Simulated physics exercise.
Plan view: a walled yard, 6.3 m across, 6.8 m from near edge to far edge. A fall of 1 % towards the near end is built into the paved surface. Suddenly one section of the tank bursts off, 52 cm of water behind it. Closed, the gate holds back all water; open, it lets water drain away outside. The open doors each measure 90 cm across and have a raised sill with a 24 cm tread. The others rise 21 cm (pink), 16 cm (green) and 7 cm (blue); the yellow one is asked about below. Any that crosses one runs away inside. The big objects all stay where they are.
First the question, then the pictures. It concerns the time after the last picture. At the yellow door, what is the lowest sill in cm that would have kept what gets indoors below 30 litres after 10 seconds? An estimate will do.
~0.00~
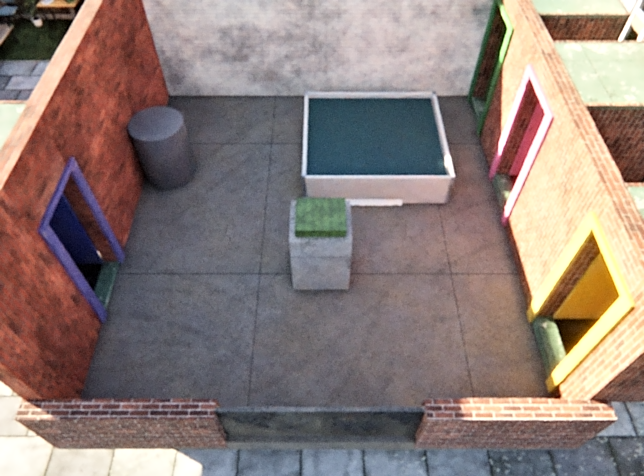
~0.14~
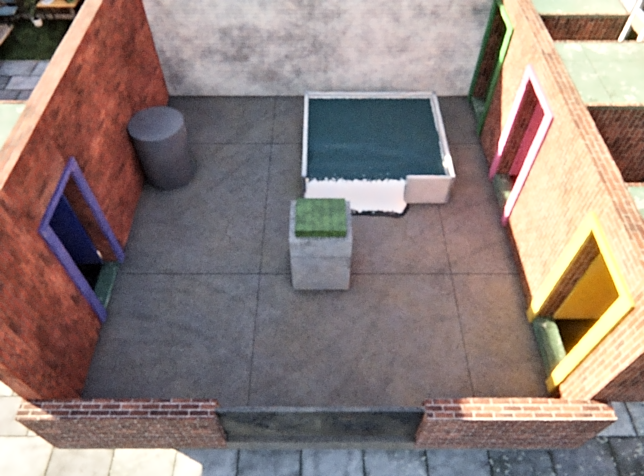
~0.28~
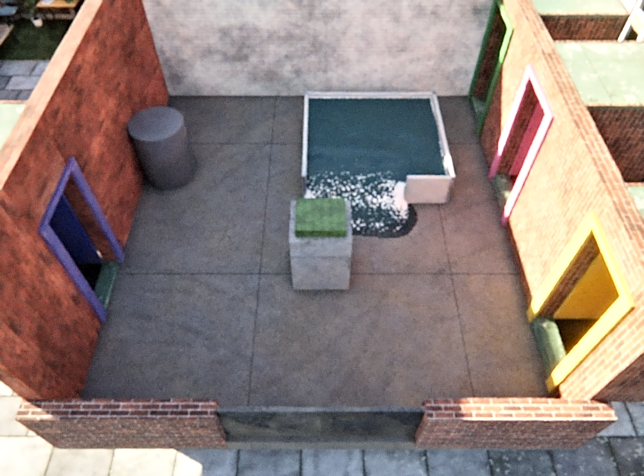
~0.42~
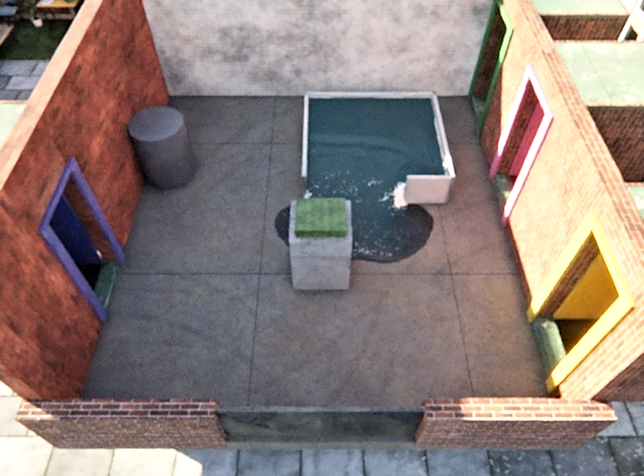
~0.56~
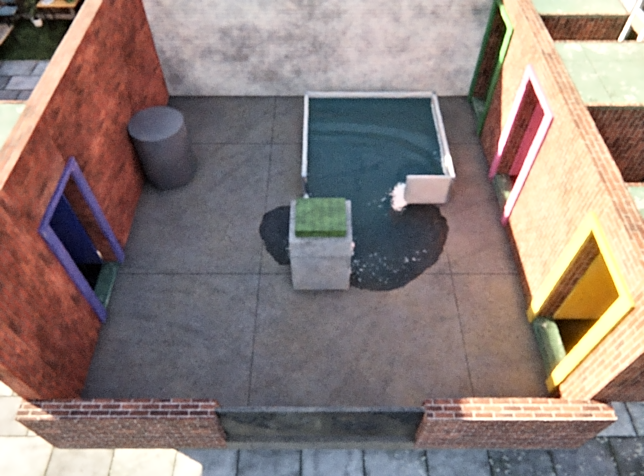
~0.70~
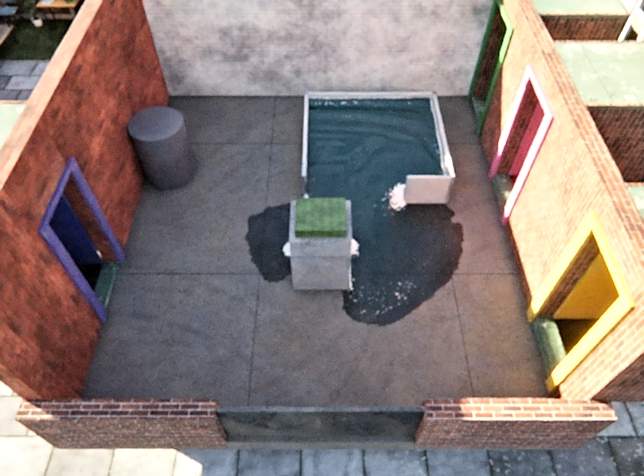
Somewhere near 14.5 cm.
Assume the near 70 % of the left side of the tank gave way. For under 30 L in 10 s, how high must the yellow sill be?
It needs to be about 8.0 cm high.
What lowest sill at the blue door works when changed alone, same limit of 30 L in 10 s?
Blue: Roughly 10.5 cm.
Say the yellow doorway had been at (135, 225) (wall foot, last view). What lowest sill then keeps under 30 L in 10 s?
It needs roughly 11.5 cm.
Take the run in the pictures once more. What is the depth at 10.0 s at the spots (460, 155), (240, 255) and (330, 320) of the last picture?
That's 4, 9 and 4 cm, in the order given.
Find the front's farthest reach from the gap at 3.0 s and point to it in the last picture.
Roughly at (74, 422) in the last view.
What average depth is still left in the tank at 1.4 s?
Close to 35 cm deep on average.
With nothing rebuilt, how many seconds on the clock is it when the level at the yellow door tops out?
Around 3.2 s, give or take.
After 1.4 s water covers 25 % of the floor, deepest (42 cm) near (335, 244); it has not reached the yellow door.
After 3.0 s water covers 60 % of the floor, deepest (31 cm) near (506, 423); 23 cm at the yellow door, 1 litre in over its 20 cm sill.
After 10.0 s water covers 95 % of the floor, deepest (13 cm) near (193, 244); 8 cm at the yellow door, 6 litres in over its 20 cm sill.
At the yellow door as built, the water arrived by 2.0 s and peaked near 24 cm at 3.2 s.
With a sill of 13.5 cm, 41 litres would have come in within the 10 s; with 16 cm, 21 litres. So under 30 litres takes about 14.5 cm.
